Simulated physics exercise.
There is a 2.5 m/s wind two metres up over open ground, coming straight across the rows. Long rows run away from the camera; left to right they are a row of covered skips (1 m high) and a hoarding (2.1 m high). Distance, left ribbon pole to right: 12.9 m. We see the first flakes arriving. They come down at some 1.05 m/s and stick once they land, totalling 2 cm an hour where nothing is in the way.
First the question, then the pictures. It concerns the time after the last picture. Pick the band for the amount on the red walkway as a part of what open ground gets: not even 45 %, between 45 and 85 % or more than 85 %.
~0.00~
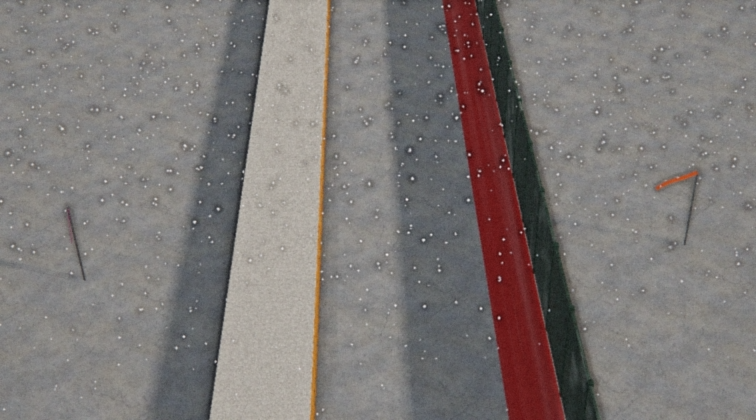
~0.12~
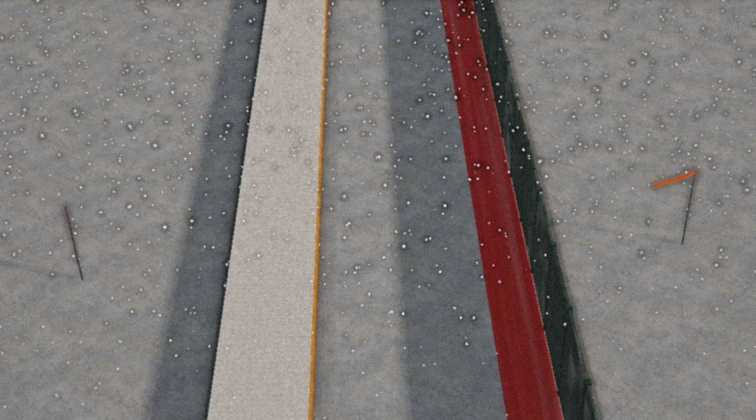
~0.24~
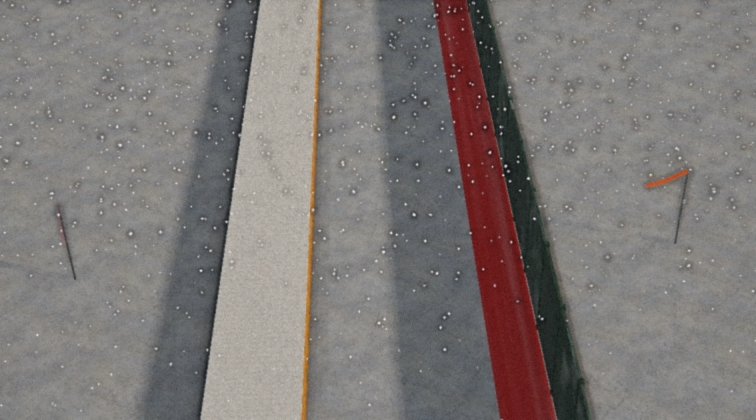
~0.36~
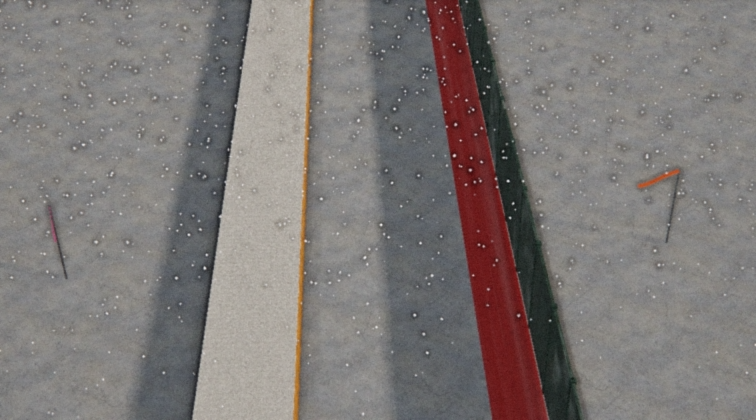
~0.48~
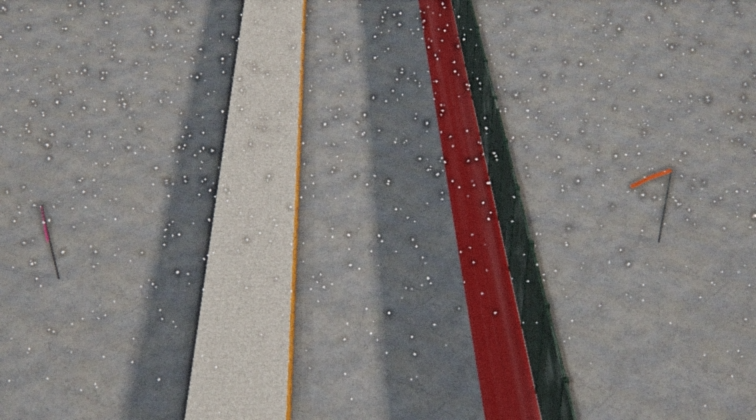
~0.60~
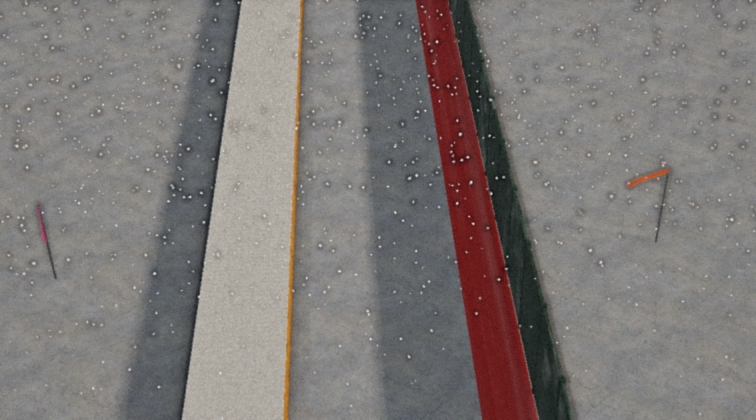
Between 45 and 85 %.
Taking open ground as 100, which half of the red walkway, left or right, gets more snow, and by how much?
Leftward half gets more, roughly 20 points.
After 10 minutes open ground has 3 mm and the red walkway 2 mm.
After 30 minutes open ground has 10 mm and the red walkway 7 mm.
After 60 minutes open ground has 20 mm and the red walkway 15 mm, so the red walkway has 75 % of the open amount; the left half of it has 84 %, the right half 66 %.
